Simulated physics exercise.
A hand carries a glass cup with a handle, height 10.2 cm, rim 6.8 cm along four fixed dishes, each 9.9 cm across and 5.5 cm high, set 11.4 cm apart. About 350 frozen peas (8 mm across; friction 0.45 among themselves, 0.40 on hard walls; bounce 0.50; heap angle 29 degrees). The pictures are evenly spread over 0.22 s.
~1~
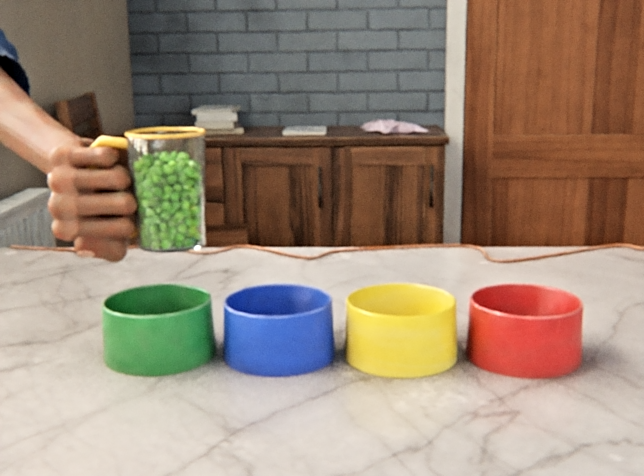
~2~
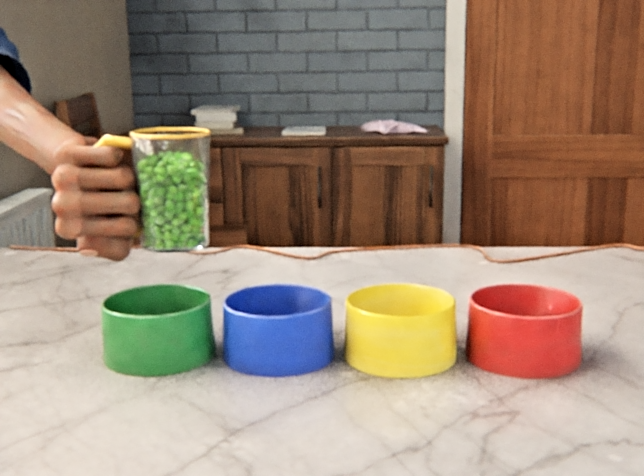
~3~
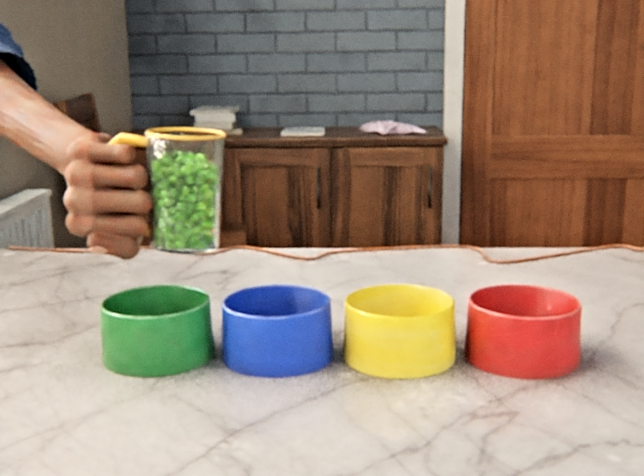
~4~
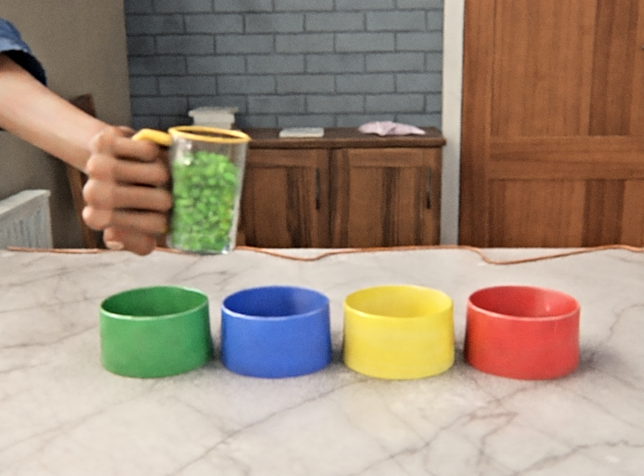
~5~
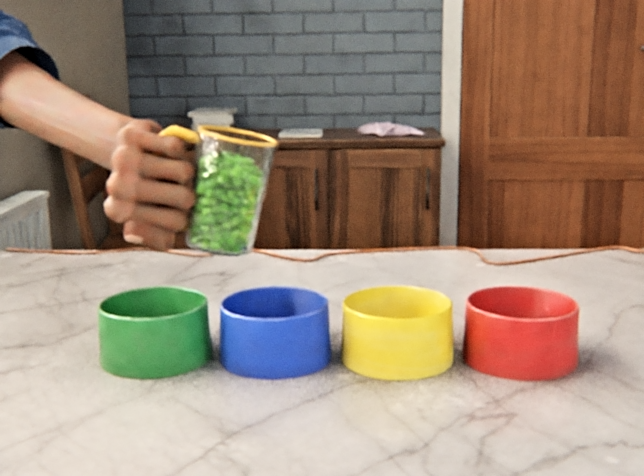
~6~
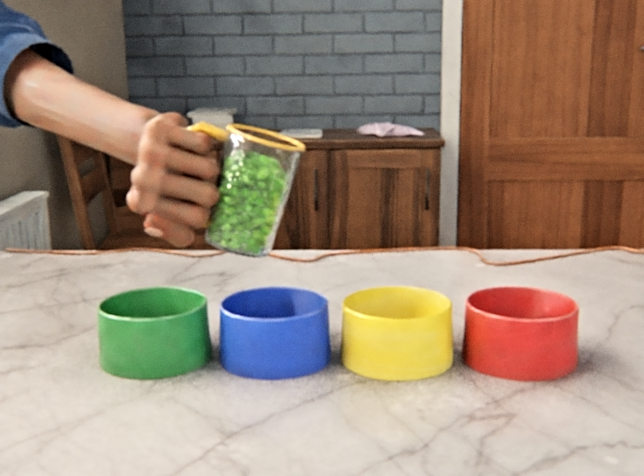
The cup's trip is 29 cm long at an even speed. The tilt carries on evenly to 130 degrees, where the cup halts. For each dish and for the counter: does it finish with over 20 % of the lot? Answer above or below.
Red: Above, blue: Below, green: Below, yellow: Below, counter: Below.
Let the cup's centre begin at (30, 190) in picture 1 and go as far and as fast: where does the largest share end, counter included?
Most goes to: Yellow.
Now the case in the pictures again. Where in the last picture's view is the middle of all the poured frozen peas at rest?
Around (532, 336).
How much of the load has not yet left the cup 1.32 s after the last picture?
Some 0 per cent of the load.
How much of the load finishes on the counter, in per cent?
Roughly 5 per cent.
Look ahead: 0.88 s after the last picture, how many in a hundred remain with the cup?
Some 90 per cent of the load.
Then, 0.53 s after the last picture, tilt 71 degrees; cup holds 100 %.
Then, 0.88 s after the last picture, tilt 107 degrees; cup holds 90 %, red 5 %.
Then, 1.32 s after the last picture, tilt 130 degrees; cup holds 0 %, red 95 %.
In the end, red 95 %, blue 0 %, green 0 %, yellow 0 %, counter 5 %.
